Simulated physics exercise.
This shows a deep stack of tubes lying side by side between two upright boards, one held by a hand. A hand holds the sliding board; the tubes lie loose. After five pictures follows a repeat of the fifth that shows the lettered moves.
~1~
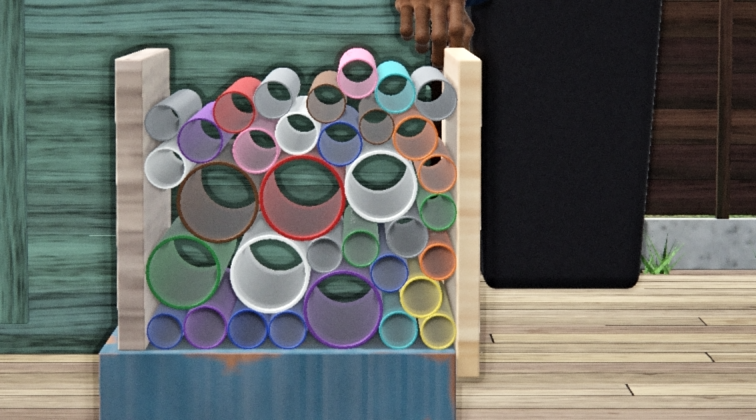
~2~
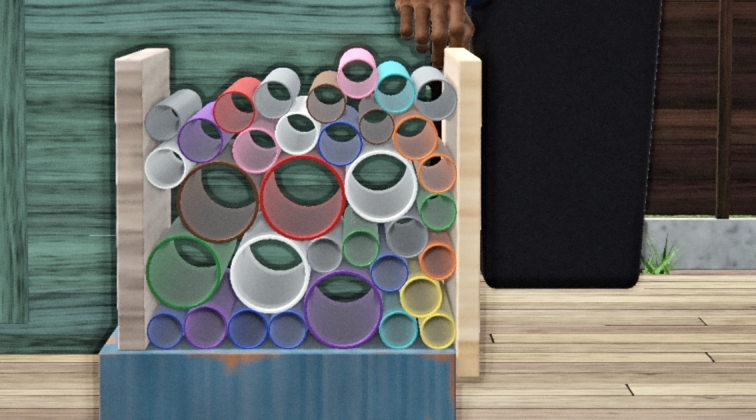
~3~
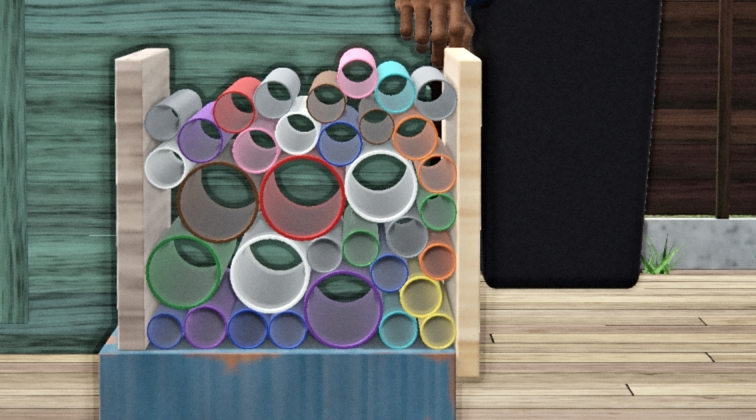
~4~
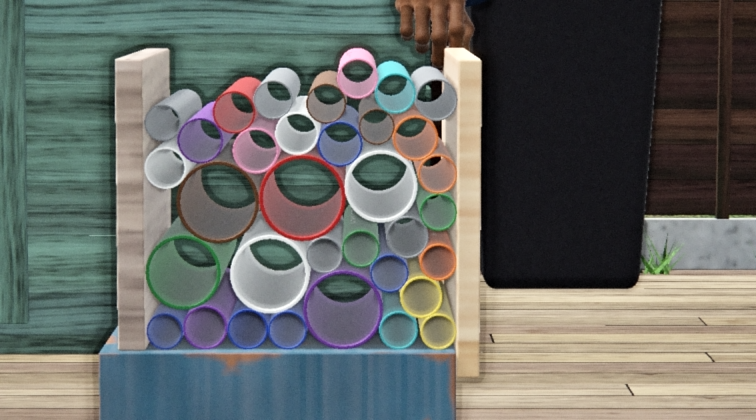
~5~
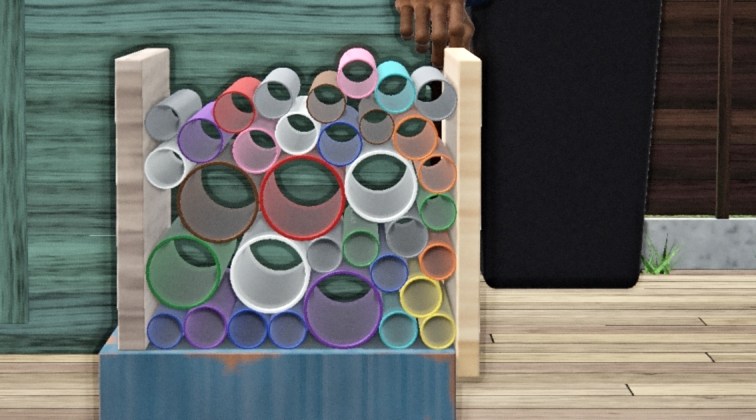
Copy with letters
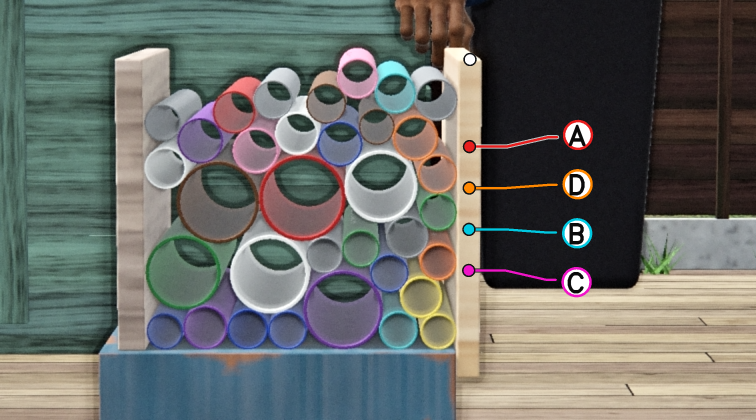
Colourful tubes lie stacked between two upright boards, and nothing moves, including the hand above.
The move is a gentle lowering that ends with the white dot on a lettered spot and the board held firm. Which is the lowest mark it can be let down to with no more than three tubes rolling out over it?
The lowest mark that will do is D.
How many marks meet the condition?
Two of them.
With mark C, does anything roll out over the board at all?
At C: Yes.
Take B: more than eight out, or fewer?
At B, fewer than eight.
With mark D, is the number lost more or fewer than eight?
It loses fewer than eight.
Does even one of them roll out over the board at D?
Yes.
On the marked copy, A at (470, 147); B at (469, 229); C at (469, 270); D at (469, 188); the white dot at (470, 59).
Taking D. A third of the way, top of the board (457, 123).
Two thirds of the way, top of the board (457, 187).
When it is over, top of the board (457, 187), one out over the board.
As for the rest, A one out over the board; B more than three out over the board; C more than three out over the board.
